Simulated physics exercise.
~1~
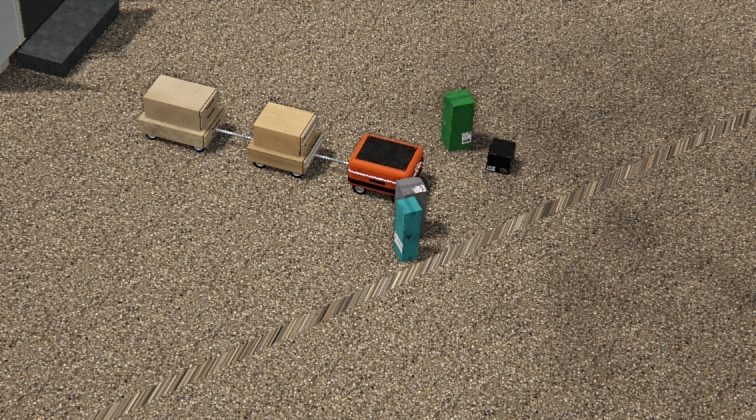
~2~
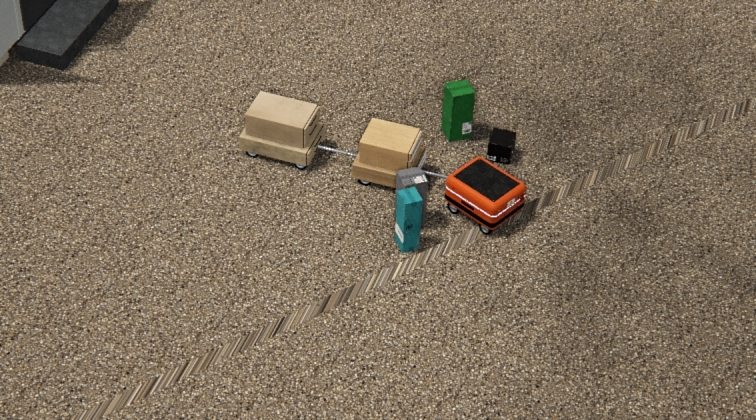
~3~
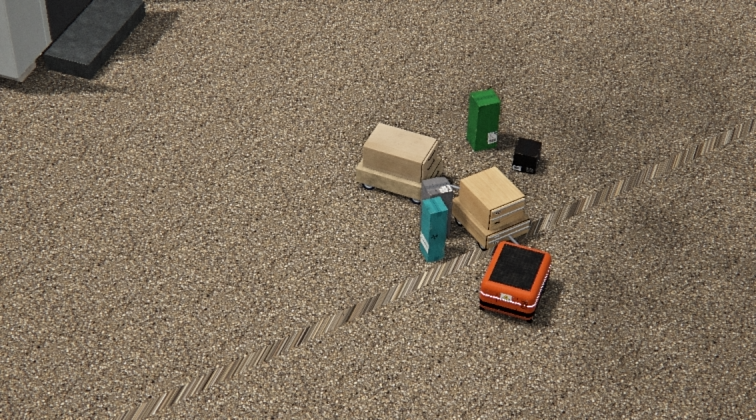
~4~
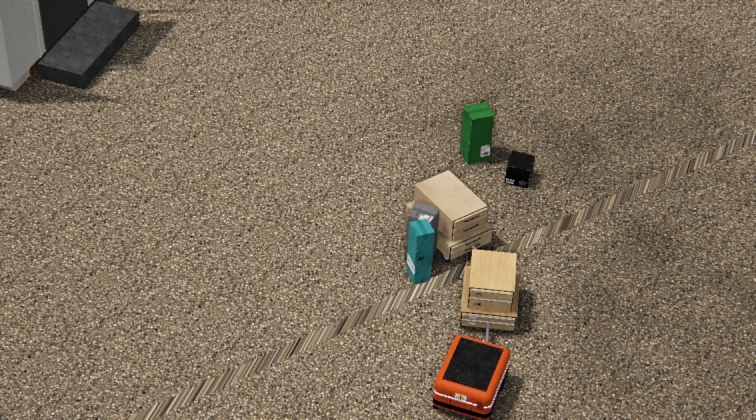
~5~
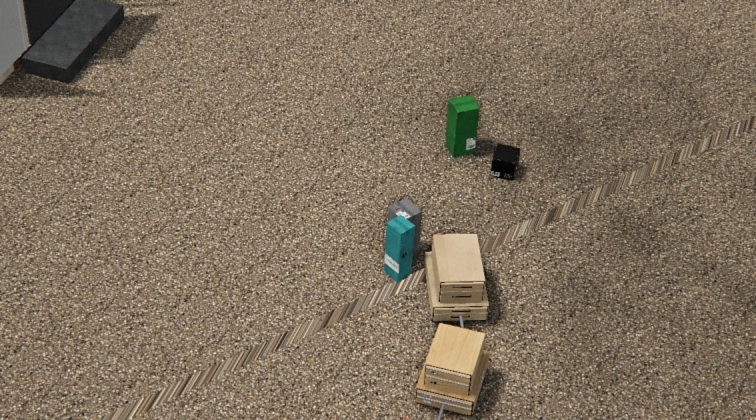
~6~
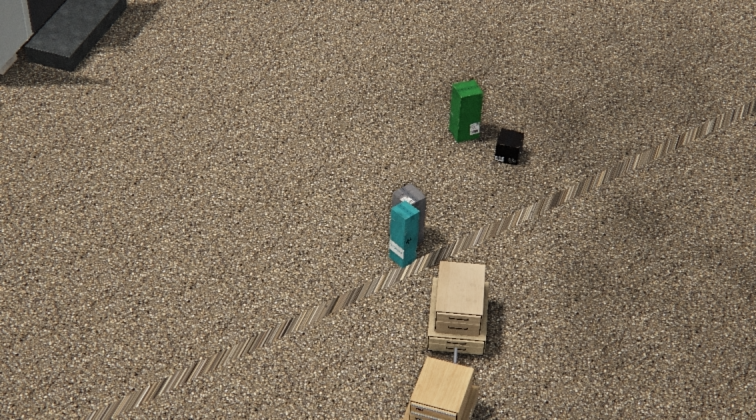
An orange tug tows two pale wooden carts across speckled, gravel-like ground, seen from high above through a slightly swaying camera, with a dark slab at the upper left. A turquoise box stands close in front of a grey one near the middle, while a green box and a small black one sit farther right. The tug heads right past the standing pair, then curves down toward the viewer. The carts cut inside its path, and the rear one passes tight against the pair, which shifts slightly. The tug leaves the view at the bottom, the carts following, and all four boxes remain upright.
